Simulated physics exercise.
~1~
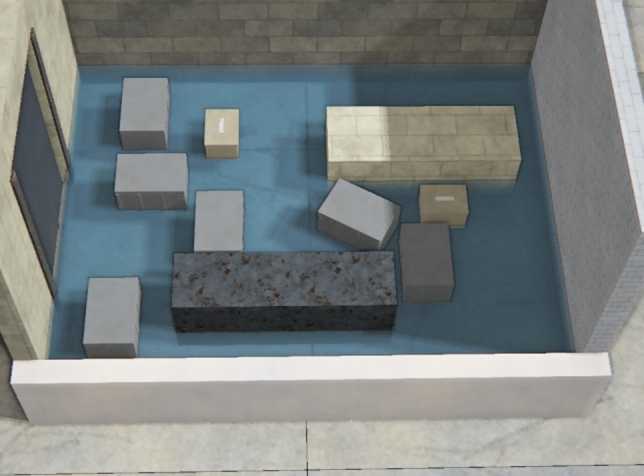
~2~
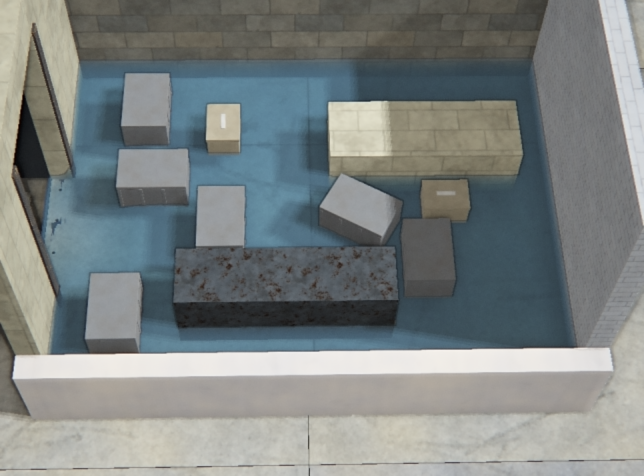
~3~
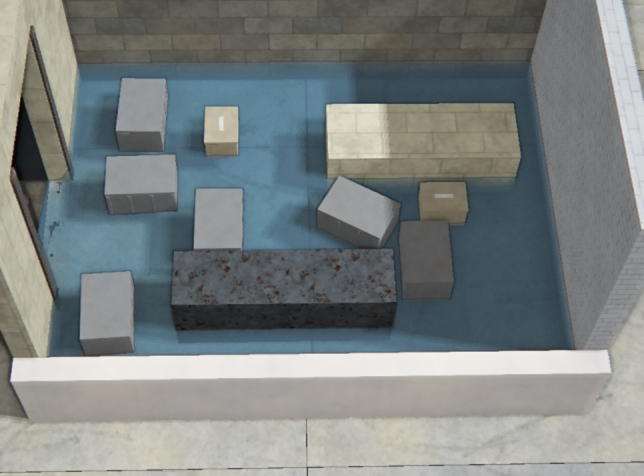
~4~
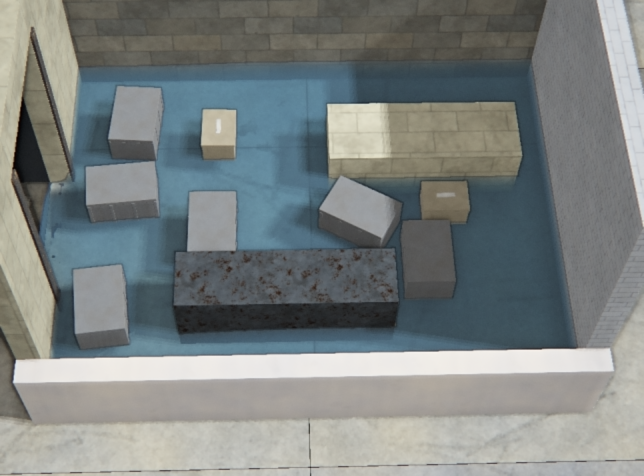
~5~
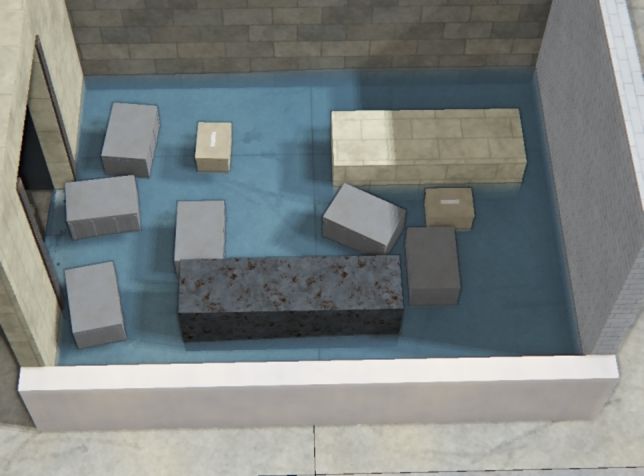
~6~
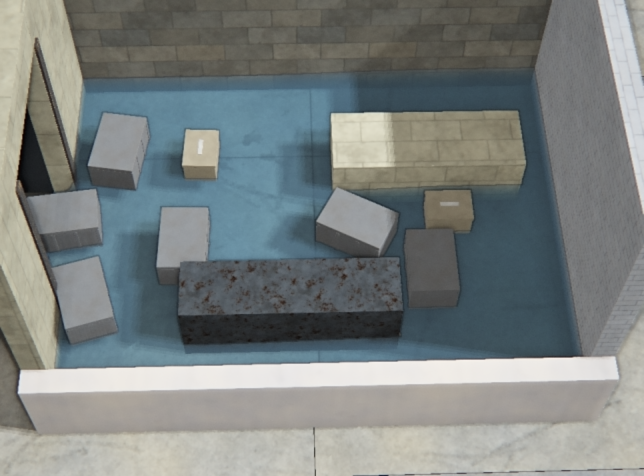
We see gray and tan boxes scattered around two long blocks in a flooded, walled room; the door at left opens, then the boxes on the left side drift toward it, turning slightly, while those at right barely move.
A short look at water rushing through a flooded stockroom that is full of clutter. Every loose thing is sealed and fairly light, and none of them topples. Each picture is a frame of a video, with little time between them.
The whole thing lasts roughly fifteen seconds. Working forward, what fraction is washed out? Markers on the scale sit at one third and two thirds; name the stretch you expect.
It reaches two thirds.
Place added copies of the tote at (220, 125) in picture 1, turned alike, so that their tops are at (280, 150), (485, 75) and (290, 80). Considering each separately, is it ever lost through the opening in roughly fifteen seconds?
In order: Leaves the room, never leaves, leaves the room.
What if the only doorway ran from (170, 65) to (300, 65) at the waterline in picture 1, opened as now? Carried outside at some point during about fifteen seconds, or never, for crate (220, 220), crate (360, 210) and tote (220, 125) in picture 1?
Per item as listed - swept away, swept away, swept away.
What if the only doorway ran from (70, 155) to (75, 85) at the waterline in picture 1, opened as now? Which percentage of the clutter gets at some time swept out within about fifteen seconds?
80 per cent or so.
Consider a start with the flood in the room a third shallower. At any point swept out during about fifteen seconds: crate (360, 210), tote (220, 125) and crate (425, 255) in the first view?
Sequence: Removed / removed / not removed.
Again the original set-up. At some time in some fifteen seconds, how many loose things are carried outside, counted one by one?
The answer is 7.
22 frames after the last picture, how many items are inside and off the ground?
Well, I'd say 2.
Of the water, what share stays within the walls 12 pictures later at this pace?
My answer is close to 64 percent.
A moment on, 1 of 8 are out; 7 afloat.
Next, 5 of 8 are out; 3 afloat.
Later, 6 of 8 are out; 2 afloat.
In the end, 7 of 8 are out; 1 afloat.
